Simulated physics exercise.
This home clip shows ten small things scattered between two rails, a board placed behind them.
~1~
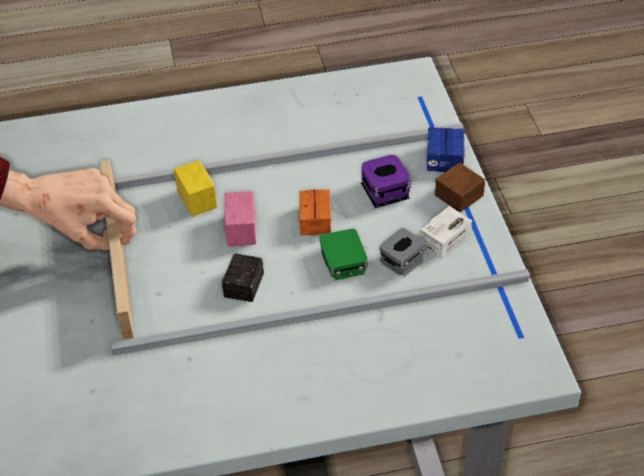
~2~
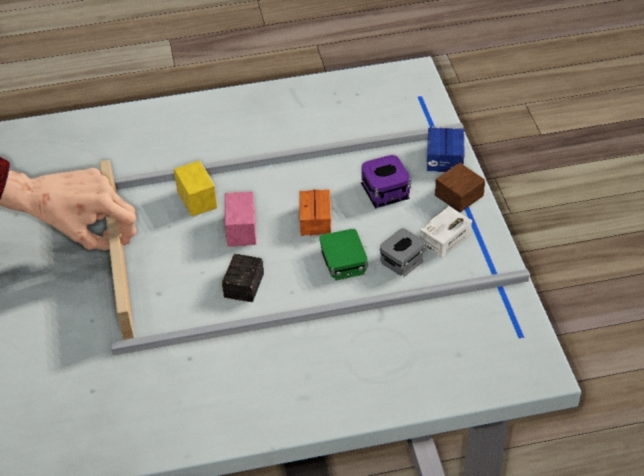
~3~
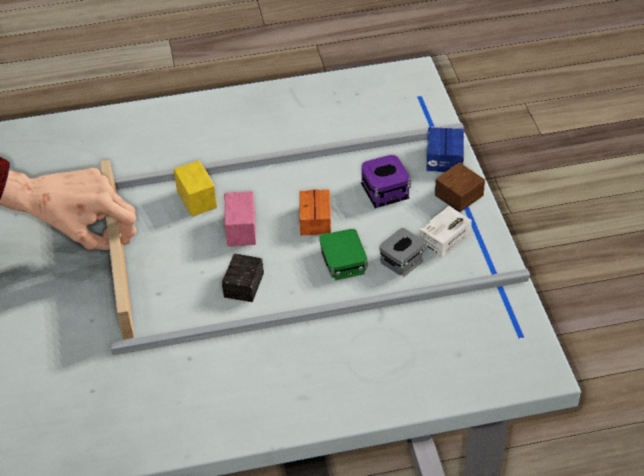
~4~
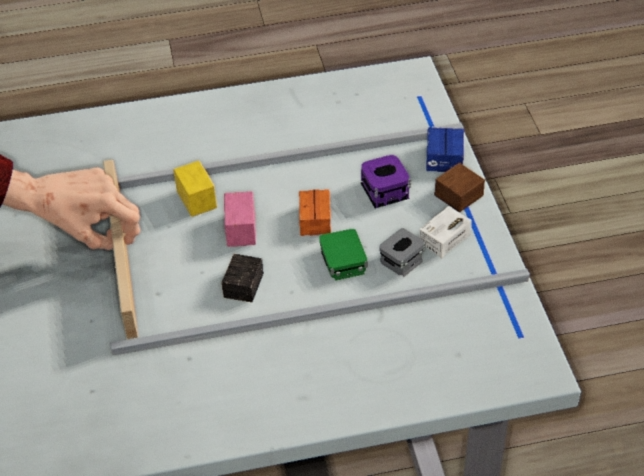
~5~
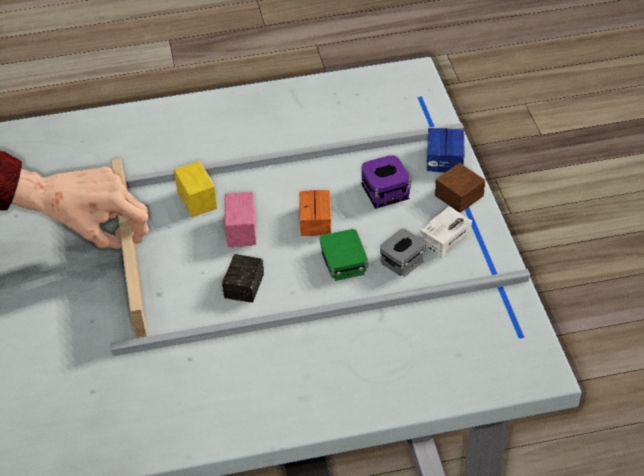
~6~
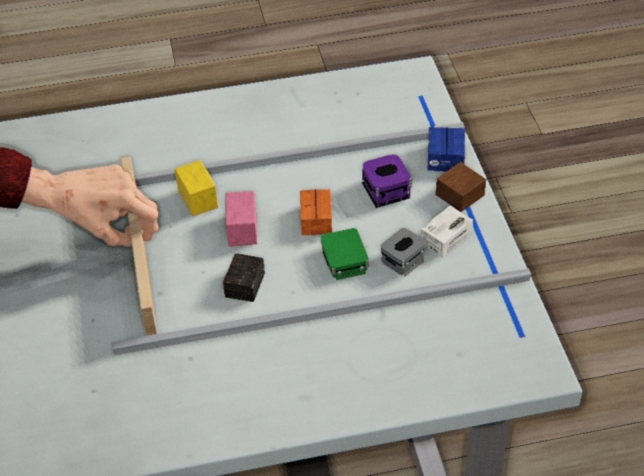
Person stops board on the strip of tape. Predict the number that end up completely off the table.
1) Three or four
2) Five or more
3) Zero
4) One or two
(2) Five or more.
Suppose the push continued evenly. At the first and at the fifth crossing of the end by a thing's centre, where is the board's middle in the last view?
At (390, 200) for the first, at (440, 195) for the fifth.
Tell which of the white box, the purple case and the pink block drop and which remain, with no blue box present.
White box: Over the edge; purple case: Over the edge; pink block: Still there.
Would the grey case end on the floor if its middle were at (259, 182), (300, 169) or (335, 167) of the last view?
Taking the places in the order given: It drops, it drops, it drops.
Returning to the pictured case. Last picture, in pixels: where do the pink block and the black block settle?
They end up close to (475, 179) and (496, 230).
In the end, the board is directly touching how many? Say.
In total, 3.
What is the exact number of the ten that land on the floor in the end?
The count is 7.
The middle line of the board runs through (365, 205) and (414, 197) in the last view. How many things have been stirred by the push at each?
At the first place 9, at the second 10.
Early on, none off yet; blue box at rest near (446, 149); brown block at rest near (461, 187); white box at rest near (446, 231).
A while later, none off yet; blue box moving near (452, 145); brown block at rest near (461, 187); white box travelled about its own width near (486, 220).
Finally, the number that fall off is five or more; lost, orange box, green case, grey case, purple case, white box, brown block and blue box.
